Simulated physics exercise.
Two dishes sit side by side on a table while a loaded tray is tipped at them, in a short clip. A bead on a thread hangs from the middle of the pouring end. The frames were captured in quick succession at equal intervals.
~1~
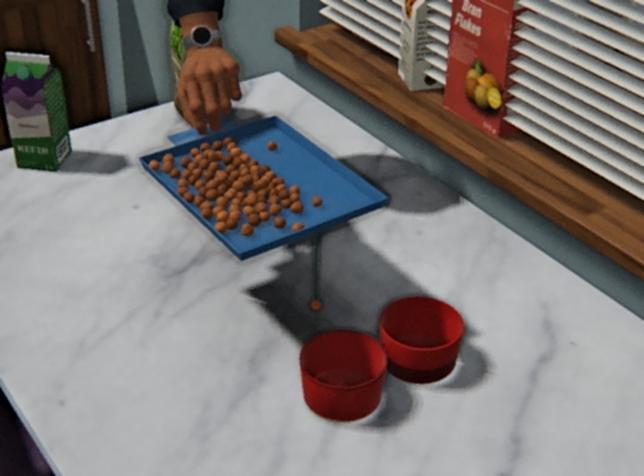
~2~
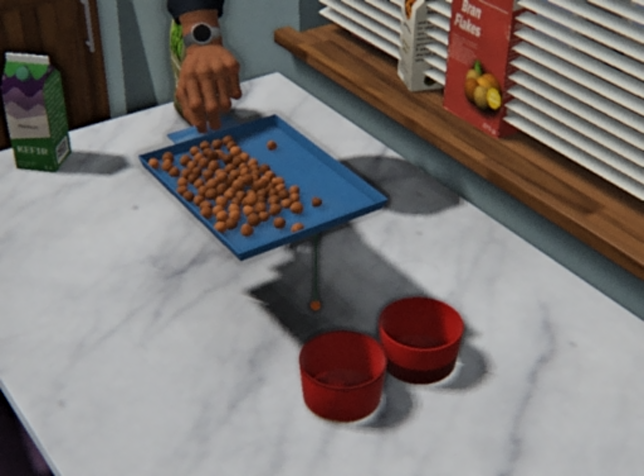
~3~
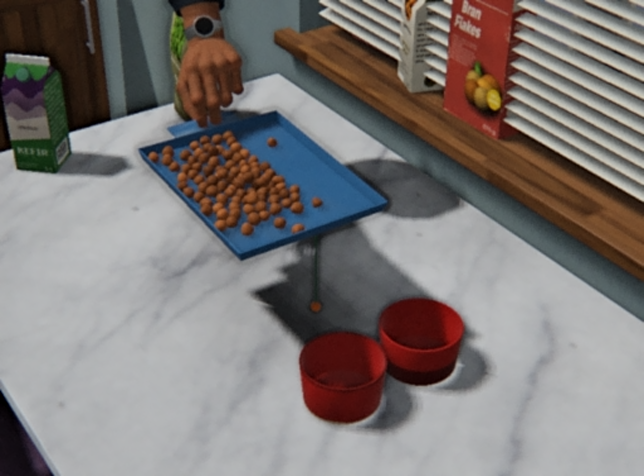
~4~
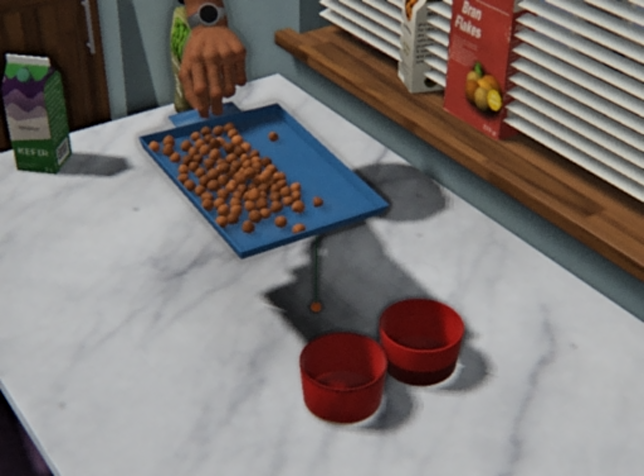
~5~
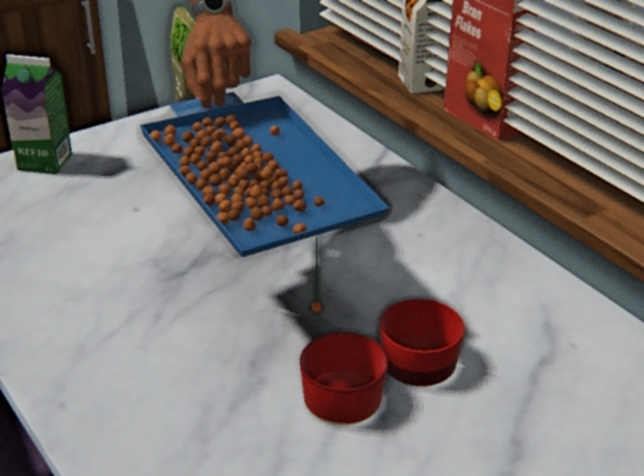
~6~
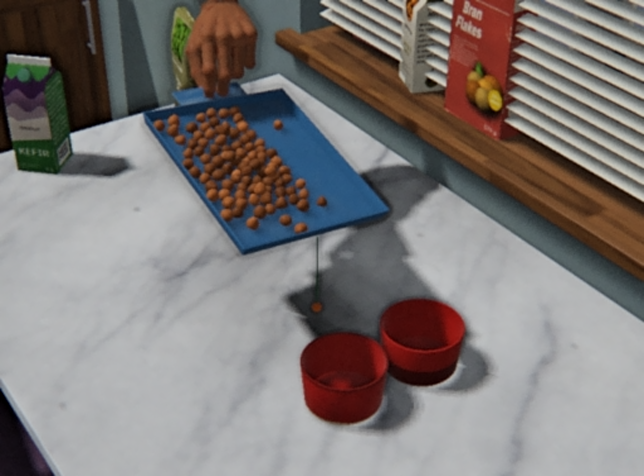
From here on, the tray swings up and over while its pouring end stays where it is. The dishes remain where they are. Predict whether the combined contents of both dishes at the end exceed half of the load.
The dishes will gather a lesser portion.
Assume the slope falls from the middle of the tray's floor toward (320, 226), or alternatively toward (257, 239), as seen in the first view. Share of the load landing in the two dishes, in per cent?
60 % then 10 %, roughly.
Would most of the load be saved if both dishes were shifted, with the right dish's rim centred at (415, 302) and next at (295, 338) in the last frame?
At place one the bulk; at place two the minor share.
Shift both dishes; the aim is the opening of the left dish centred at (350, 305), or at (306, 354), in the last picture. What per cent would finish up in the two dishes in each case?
About 60 per cent, then about 70 per cent.
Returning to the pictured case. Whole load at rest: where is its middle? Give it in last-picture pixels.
The centre ends up roughly at (388, 334).
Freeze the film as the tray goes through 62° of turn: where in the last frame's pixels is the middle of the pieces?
Around (339, 195).
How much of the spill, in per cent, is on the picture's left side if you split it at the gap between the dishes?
Estimate: About 50 per cent.
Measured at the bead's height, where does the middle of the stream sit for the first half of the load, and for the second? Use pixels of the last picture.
It goes through near (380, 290) first, then near (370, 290).
Shortly afterwards, tray tipped steeply; the bulk on the tray; a little in the right dish; a little outside both; only a few in the air.
Next, tray tipped past a quarter turn; a little on the tray; a little in the left dish; a little in the right dish; near half outside both; near a quarter in the air.
Some moments later, tray tipped past a quarter turn; a little in the left dish; a little in the right dish; the bulk outside both.
In the end, tray tipped past a quarter turn; a little in the left dish; a little in the right dish; the bulk outside both.
